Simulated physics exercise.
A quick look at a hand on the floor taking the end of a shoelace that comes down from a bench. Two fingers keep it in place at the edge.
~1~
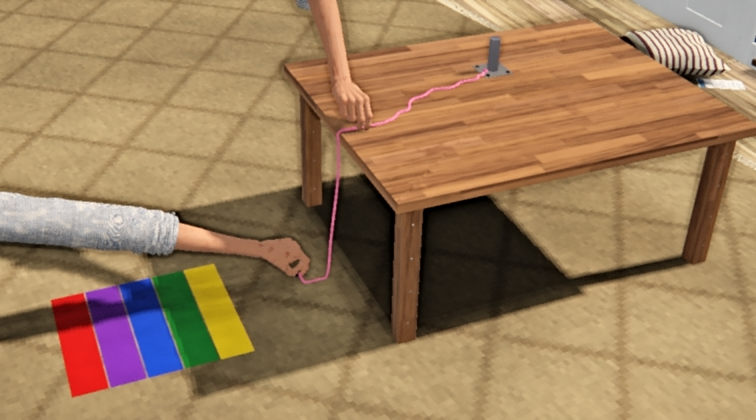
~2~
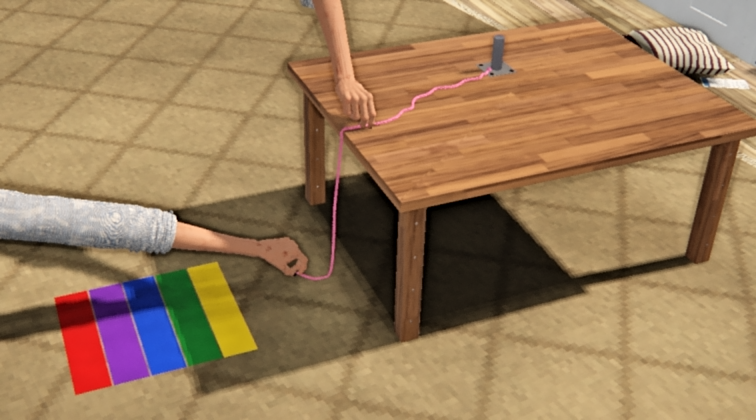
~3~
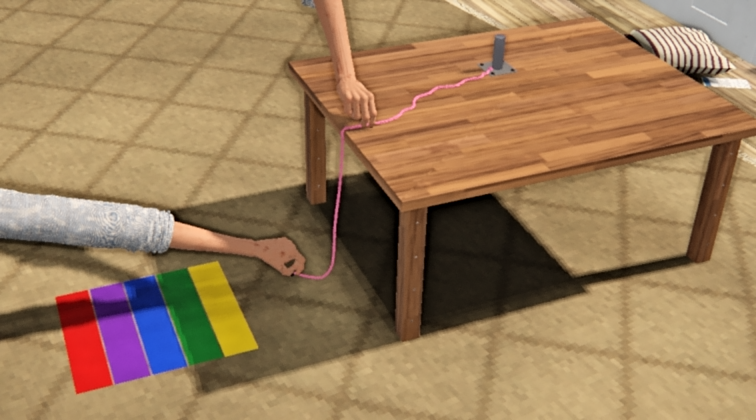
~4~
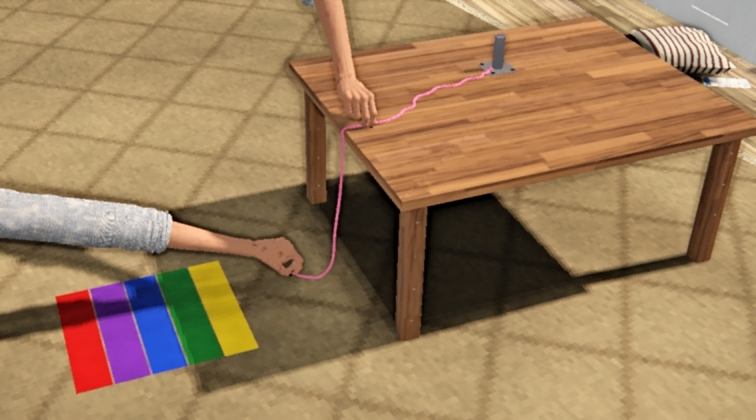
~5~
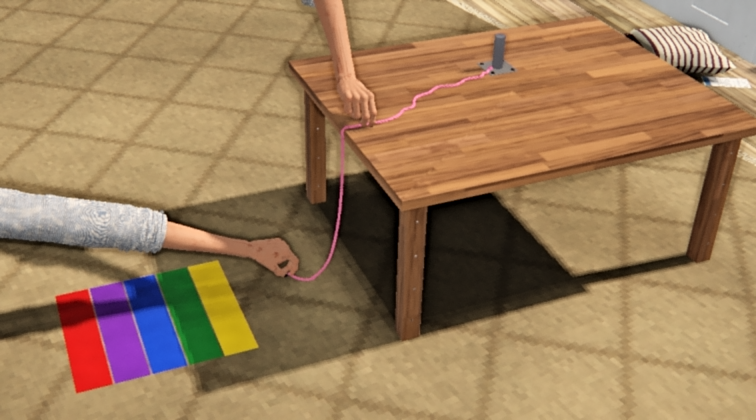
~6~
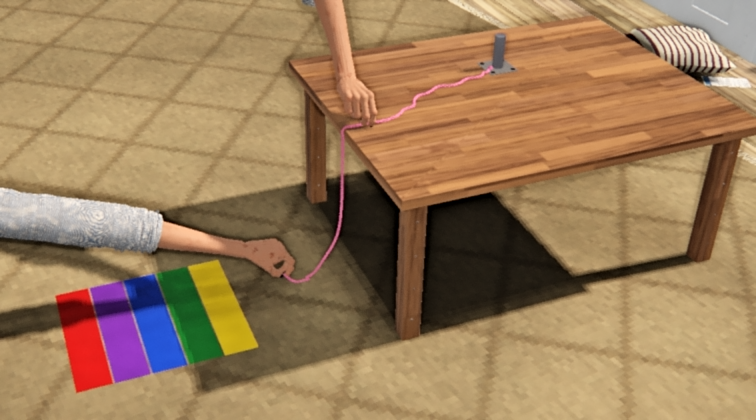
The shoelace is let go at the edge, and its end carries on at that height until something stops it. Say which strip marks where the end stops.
The green strip marks it.
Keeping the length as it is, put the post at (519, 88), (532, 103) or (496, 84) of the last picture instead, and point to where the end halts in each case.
Roughly (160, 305), (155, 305) and (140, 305).
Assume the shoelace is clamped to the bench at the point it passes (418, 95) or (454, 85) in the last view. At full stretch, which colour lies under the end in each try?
One at a time: Green and green.
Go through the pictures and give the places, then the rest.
In the first picture, end (299, 273); yellow (230, 338); green (195, 346); blue (160, 355); purple (124, 364); red (86, 374).
In the second picture, end (297, 273); shoelace through (476, 79) (427, 94) (393, 119) (341, 146) (335, 204) (332, 262).
In the third picture, end (295, 273).
In the fourth picture, end (293, 273); shoelace through (478, 78) (428, 93) (394, 118) (343, 145) (339, 203) (332, 261).
In the fifth picture, end (289, 274).
In the sixth picture, end (284, 274); shoelace through (478, 77) (428, 93) (394, 117) (343, 145) (342, 202) (324, 259).
Early on, end near (243, 284); short of the strips.
Midway, end near (202, 293); over yellow.
At the end of the slack, end near (179, 298); over green. It halts on the green strip.
